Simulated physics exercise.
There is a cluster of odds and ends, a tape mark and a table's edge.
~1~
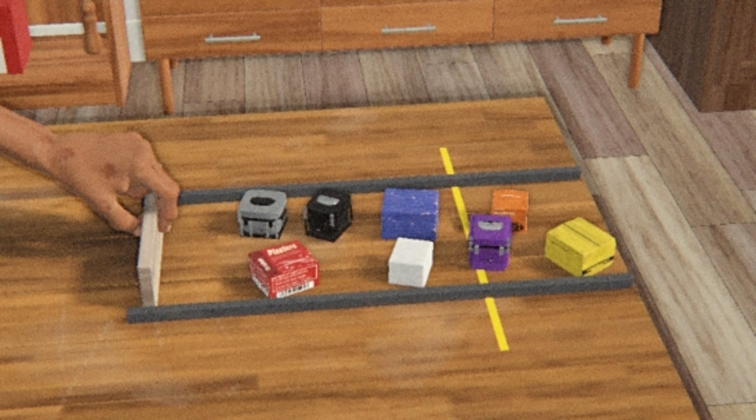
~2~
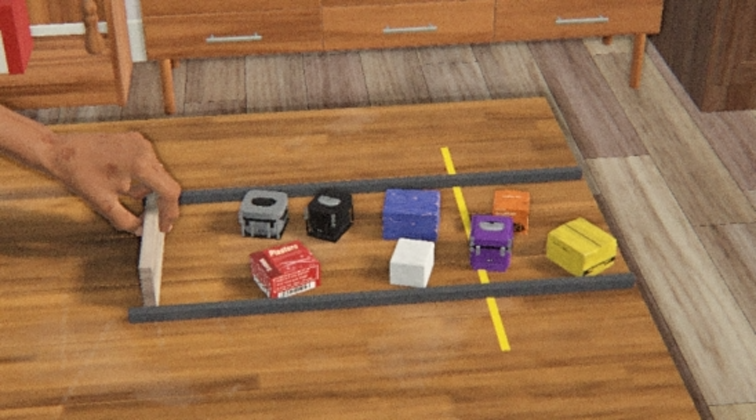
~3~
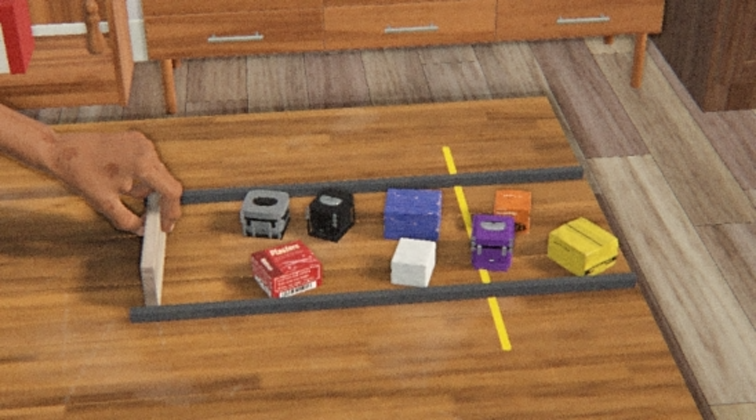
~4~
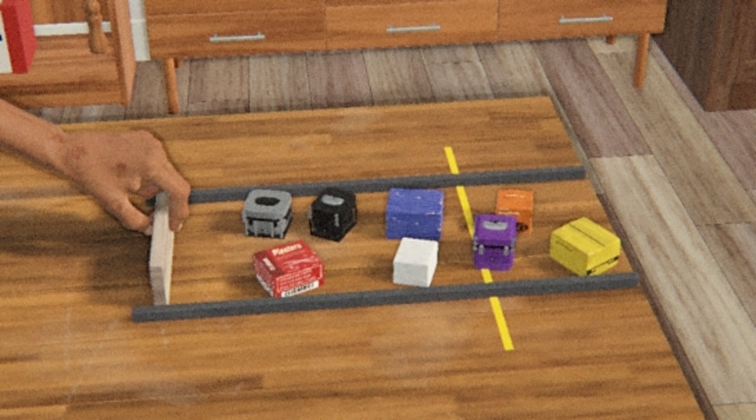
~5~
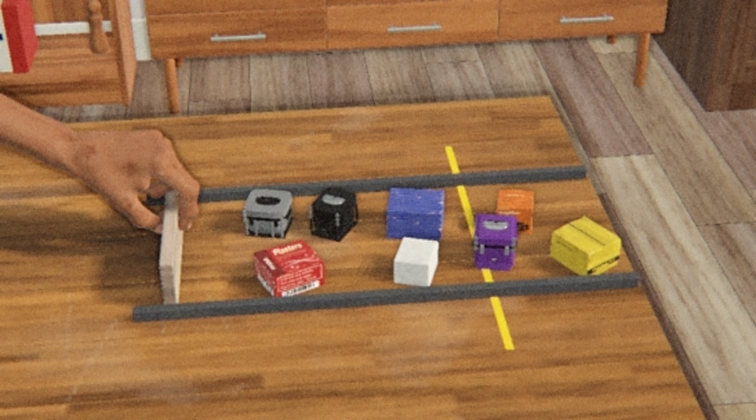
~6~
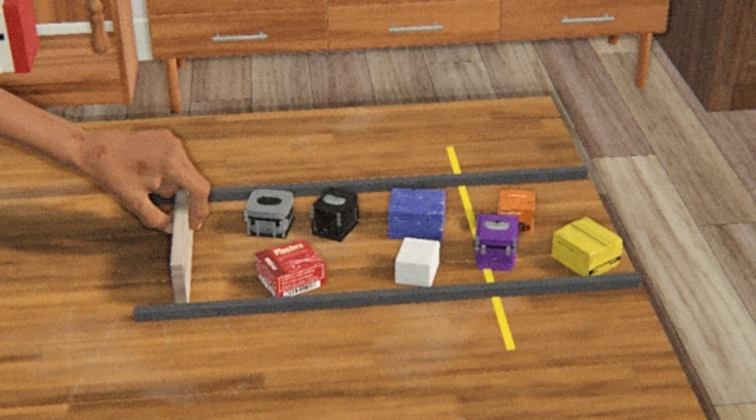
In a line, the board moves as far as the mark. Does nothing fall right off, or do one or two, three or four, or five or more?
One or two fall off.
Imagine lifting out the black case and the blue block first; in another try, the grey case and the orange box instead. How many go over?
In order, the numbers are 1 and 1.
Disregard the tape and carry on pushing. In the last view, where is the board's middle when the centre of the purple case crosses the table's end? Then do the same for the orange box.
I'd put it close to (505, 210), and close to (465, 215) for the other one.
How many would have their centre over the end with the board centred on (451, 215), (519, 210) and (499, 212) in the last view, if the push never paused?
The numbers are 0, 4 and 2.
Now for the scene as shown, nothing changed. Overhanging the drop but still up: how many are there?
The total comes out at 0.
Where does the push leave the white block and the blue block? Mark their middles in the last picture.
You'll find the white block at roughly (556, 251) and the blue block at roughly (574, 210).
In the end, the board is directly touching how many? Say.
The count in contact is 2.
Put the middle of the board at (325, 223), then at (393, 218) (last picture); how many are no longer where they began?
At the first spot 4, then 7.
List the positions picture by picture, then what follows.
In the first picture, yellow box (580, 248); orange box (509, 212); purple case (490, 242); board (153, 234); tape (470, 236).
In the second picture, orange box (511, 212); grey case (265, 215).
In the third picture, purple case (492, 242); white block (413, 263).
In the fourth picture, yellow box (585, 248); red box (289, 269).
In the fifth picture, orange box (515, 211); black case (334, 214).
In the sixth picture, yellow box (587, 248); orange box (516, 211); purple case (496, 242); board (184, 232); tape (477, 235).
Soon after, none off yet; yellow box at rest near (587, 248); orange box at rest near (516, 211); purple case at rest near (496, 242).
Then, none off yet; yellow box at rest near (587, 248); orange box moved a little near (534, 211); purple case moving near (502, 240).
At rest, the number that fall off is one or two; fallen, orange box and yellow box.
